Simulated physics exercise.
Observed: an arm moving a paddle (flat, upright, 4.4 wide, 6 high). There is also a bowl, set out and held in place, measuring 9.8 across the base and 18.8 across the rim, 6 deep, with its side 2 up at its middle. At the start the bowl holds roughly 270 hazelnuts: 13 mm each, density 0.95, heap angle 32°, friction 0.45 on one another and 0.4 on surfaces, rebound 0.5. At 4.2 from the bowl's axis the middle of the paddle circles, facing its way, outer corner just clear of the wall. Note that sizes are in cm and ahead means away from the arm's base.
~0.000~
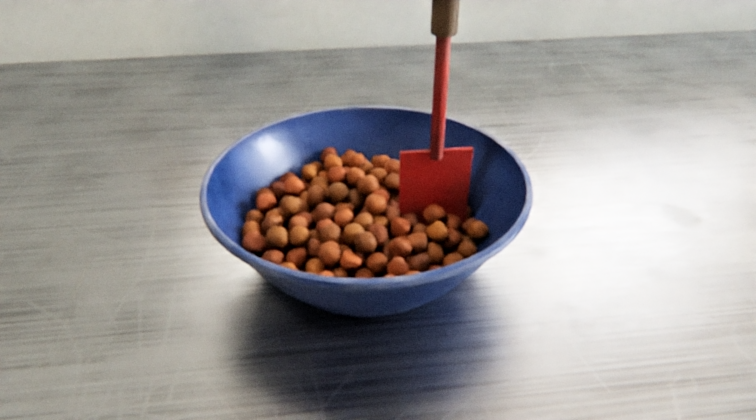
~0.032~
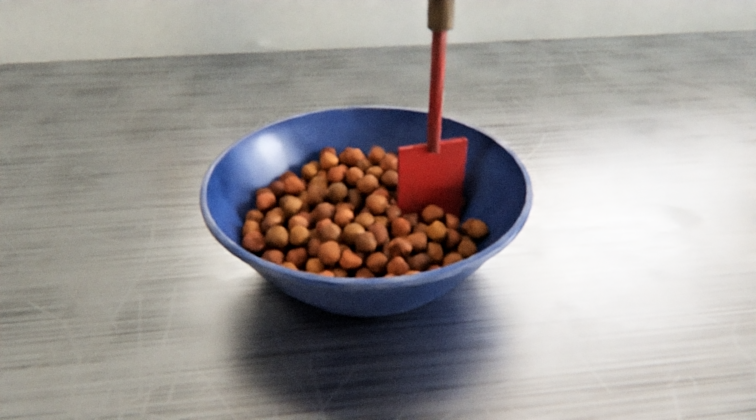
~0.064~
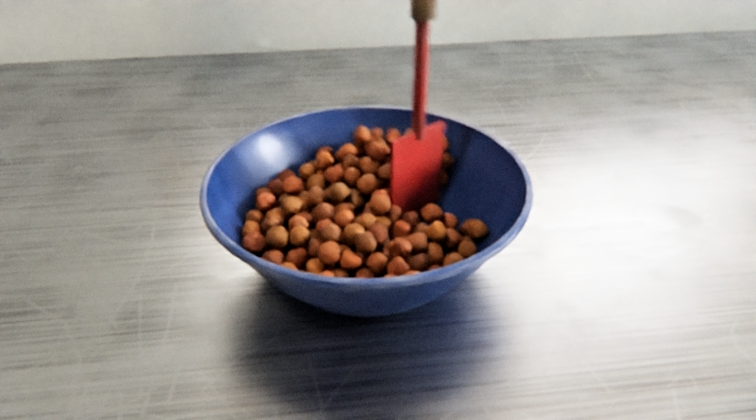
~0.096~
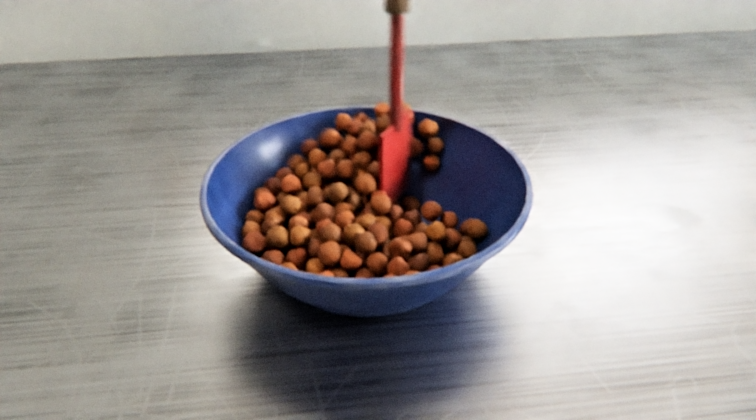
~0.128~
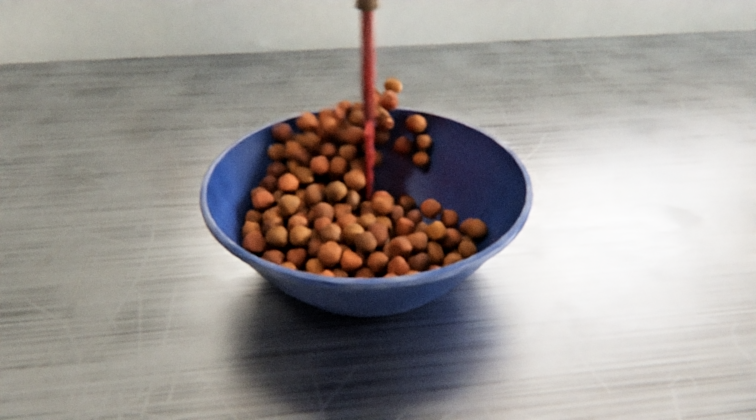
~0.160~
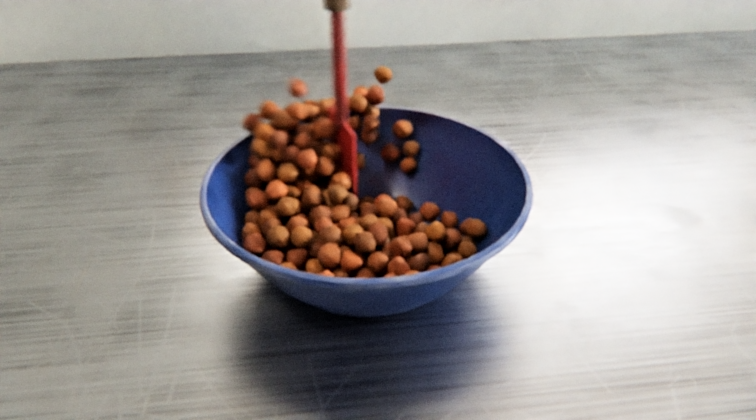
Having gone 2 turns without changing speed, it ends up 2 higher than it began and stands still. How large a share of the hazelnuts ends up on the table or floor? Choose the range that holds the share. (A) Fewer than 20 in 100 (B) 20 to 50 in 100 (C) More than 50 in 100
(B) 20 to 50 in 100.
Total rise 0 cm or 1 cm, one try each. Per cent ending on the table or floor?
I'd say some 45 per cent, and some 35 per cent.
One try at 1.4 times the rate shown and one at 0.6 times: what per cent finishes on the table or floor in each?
Estimates in order: Near 45 % and near 10 %.
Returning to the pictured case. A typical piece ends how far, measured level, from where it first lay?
Some 10 centimetres or so.
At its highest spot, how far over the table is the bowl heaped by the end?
Height: Roughly 5.5 cm.
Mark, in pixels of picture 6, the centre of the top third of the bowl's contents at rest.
It is centred near (333, 199).
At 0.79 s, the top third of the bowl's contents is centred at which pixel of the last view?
I'd say about (305, 212).
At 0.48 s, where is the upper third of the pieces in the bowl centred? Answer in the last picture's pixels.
About (466, 175) in the last picture.
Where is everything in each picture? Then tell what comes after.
The paddle neck at (438, 127), 0° round; upper third of the load around (353, 216), from x 250 to 480, top at y 160; 273 in the bowl, in the first frame.
The paddle neck at (435, 121), 10° round; upper third of the load around (353, 207), from x 250 to 480, top at y 155, in the second frame.
The paddle neck at (419, 109), 33° round; upper third of the load around (354, 196), from x 250 to 480, top at y 135, in the third frame.
The paddle neck at (396, 101), 57° round; upper third of the load around (353, 179), from x 250 to 480, top at y 110, in the fourth frame.
The paddle neck at (369, 97), 82° round; upper third of the load around (338, 168), from x 250 to 480, top at y 85, in the fifth frame.
The paddle neck at (341, 98), 106° round; upper third of the load around (309, 157), from x 250 to 475, top at y 75; 271 in the bowl, 2 in flight or on the tool, in the sixth frame.
After 0.48 s, 345° round, highest piece 9 above the table; 211 in the bowl, 43 on the table or floor, 19 in flight or on the tool.
After 0.79 s, 225° round, highest piece 8 above the table; 189 in the bowl, 82 on the table or floor, 2 in flight or on the tool.
After 1.15 s, 0° round, highest piece 5 above the table; 187 in the bowl, 86 on the table or floor.
After 1.85 s, 0° round, highest piece 5 above the table; 187 in the bowl, 86 on the table or floor.
In the end, 187 in the bowl, 86 on the table or floor. That is 32 % on the table or floor.
